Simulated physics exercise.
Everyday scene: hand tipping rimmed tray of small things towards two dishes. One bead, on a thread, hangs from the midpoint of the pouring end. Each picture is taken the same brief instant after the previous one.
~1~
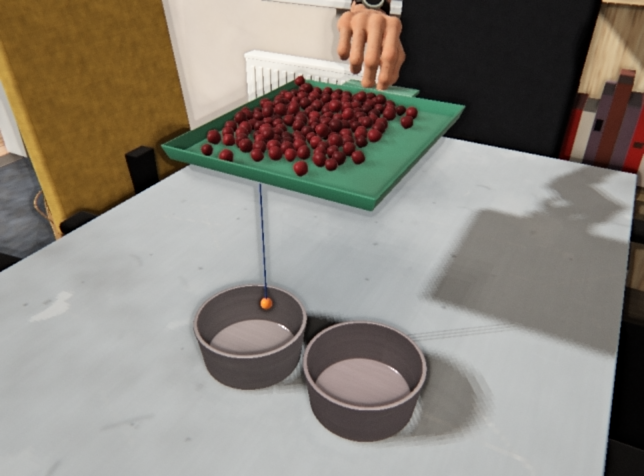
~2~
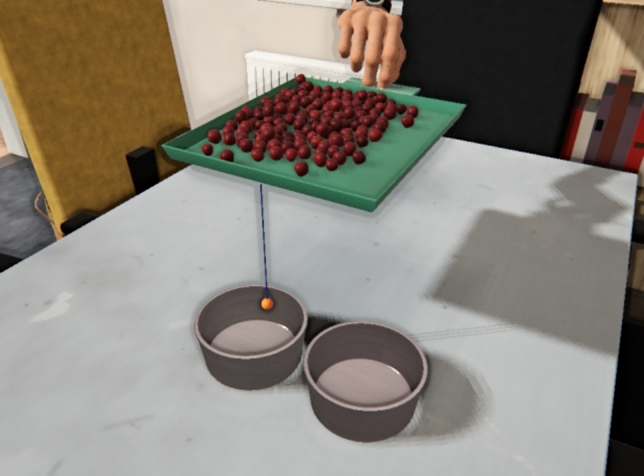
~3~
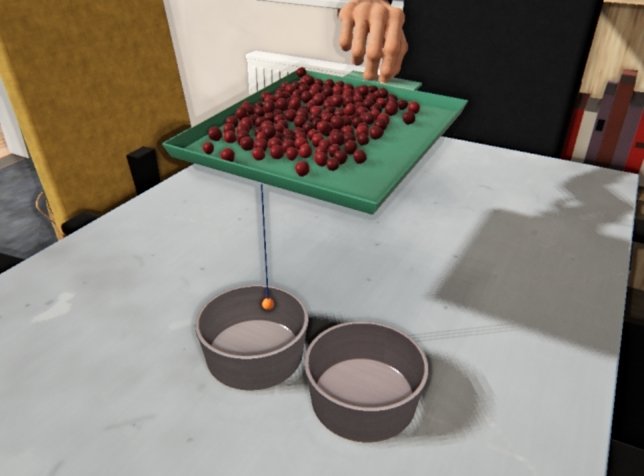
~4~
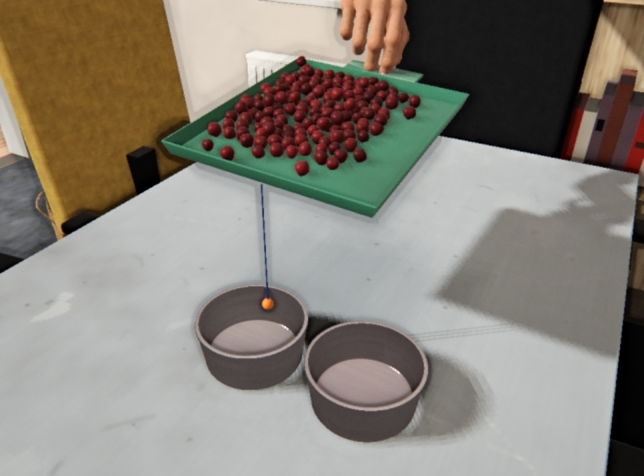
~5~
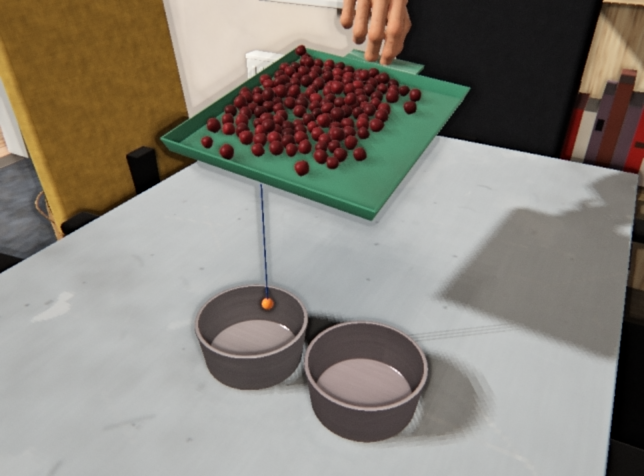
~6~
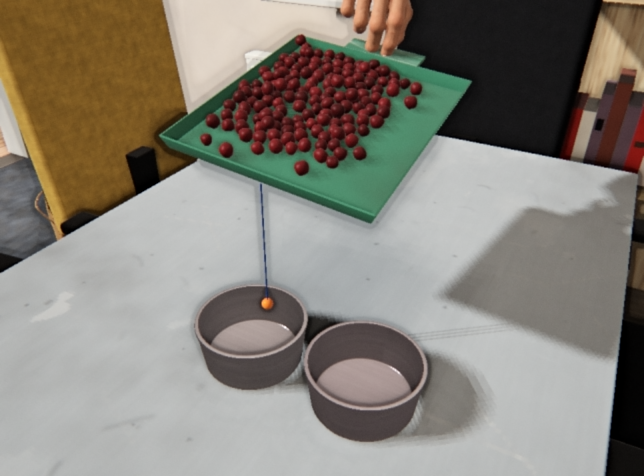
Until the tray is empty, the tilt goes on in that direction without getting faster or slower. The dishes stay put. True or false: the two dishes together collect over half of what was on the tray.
True.
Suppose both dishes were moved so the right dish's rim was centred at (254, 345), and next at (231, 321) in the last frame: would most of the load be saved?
The first time it's lower than half, the second time lower than half.
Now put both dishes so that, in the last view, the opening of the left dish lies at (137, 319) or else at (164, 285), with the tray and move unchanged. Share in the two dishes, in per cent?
Respectively 10 percent and 10 percent.
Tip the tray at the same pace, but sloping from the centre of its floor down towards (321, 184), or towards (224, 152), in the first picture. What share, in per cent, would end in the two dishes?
First heading 70 %, second heading 20 %.
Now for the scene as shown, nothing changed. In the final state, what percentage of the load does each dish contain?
The left dish keeps near 0 in a hundred, the right dish near 80 in a hundred.
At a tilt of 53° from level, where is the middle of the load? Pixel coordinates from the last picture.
I'd put the middle close to (331, 126).
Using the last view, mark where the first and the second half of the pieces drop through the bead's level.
The early half goes through (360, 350), the late half through (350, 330).
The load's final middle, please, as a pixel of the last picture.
The centre comes to rest close to (360, 384).
Shortly afterwards, tray tipped steeply; all but a few on the tray; only a few in the right dish; only a few outside both; only a few in the air.
Next, tray tipped right over; near a quarter on the tray; near half in the right dish; only a few in the left dish; a little outside both; near a quarter in the air.
Some moments later, tray tipped past a quarter turn; the bulk in the right dish; a little in the left dish; a little outside both.
In the end, tray tipped past a quarter turn; the bulk in the right dish; a little in the left dish; a little outside both.
